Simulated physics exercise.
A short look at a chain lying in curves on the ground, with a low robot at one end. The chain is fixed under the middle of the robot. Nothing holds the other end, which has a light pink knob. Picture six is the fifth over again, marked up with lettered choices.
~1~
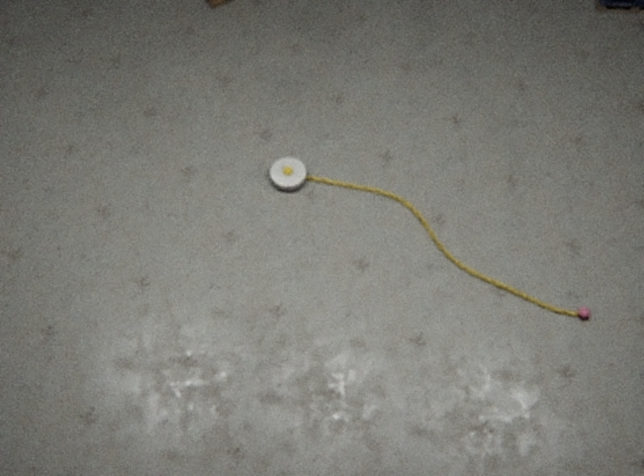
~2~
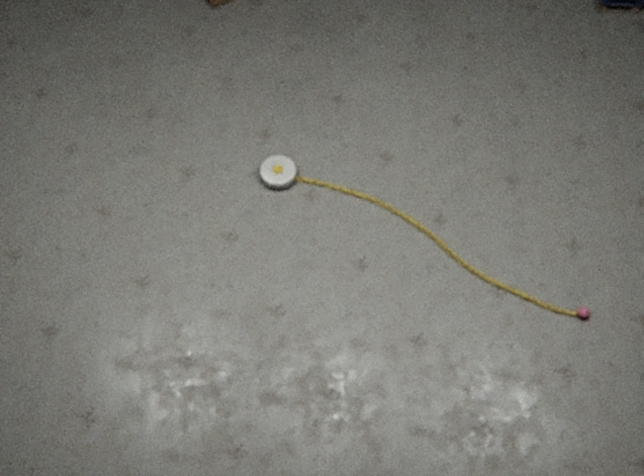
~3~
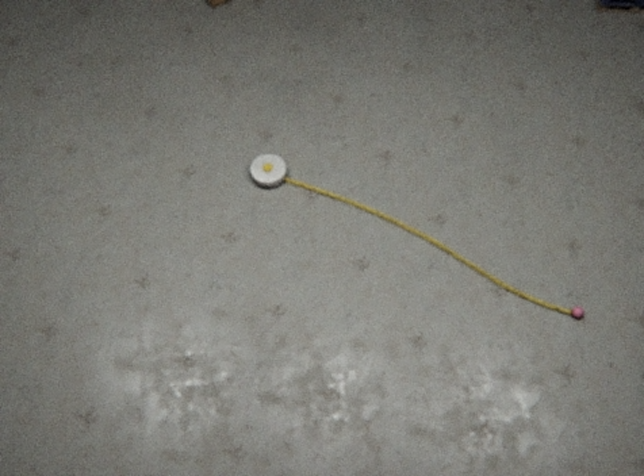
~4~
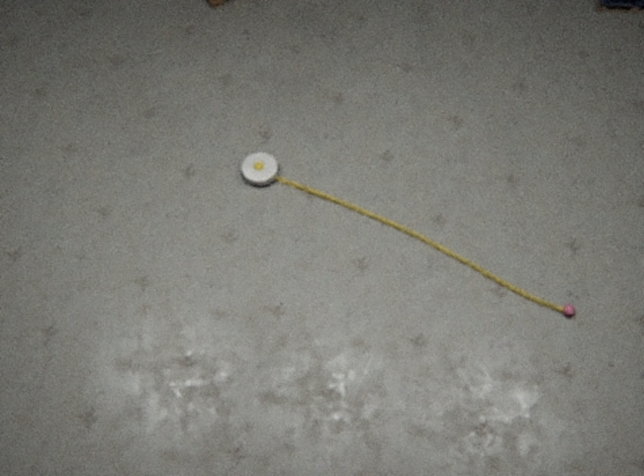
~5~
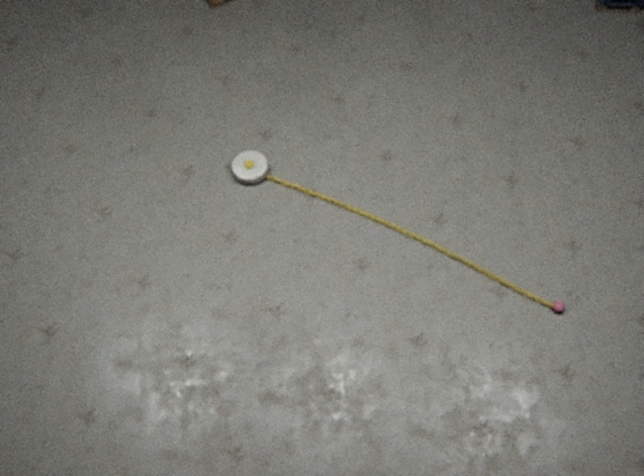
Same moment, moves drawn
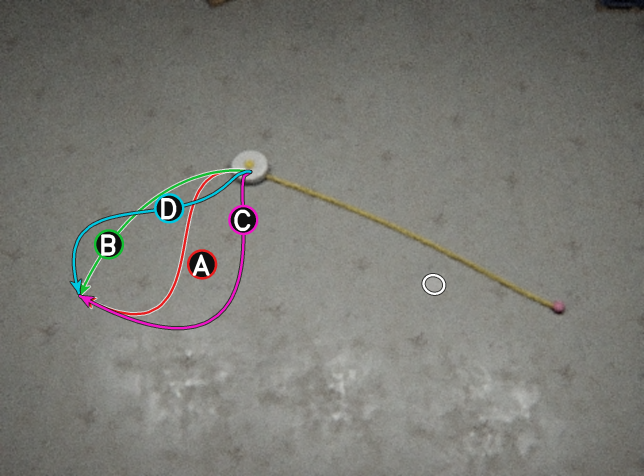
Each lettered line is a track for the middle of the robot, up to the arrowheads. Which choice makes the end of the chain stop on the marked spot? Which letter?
Choose route C.
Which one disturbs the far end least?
Route C.
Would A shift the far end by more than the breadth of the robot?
Yes.
On the marked copy, A from (251, 172) via (183, 252) to (82, 297); B from (251, 172) via (146, 206) to (80, 296); C from (251, 172) via (230, 301) to (80, 296); D from (251, 172) via (138, 213) to (79, 293); the ring at (434, 284).
Taking C. A third of the way, robot (241, 261), middle of the chain (397, 230), free end (554, 305).
Two thirds of the way, robot (159, 324), middle of the chain (340, 288), free end (512, 286).
When it is over, robot (78, 293), middle of the chain (260, 300), free end (432, 282); the free end is on the ring.
As for the rest, A leaves the free end at (428, 257); B leaves the free end at (413, 244); D leaves the free end at (406, 247).
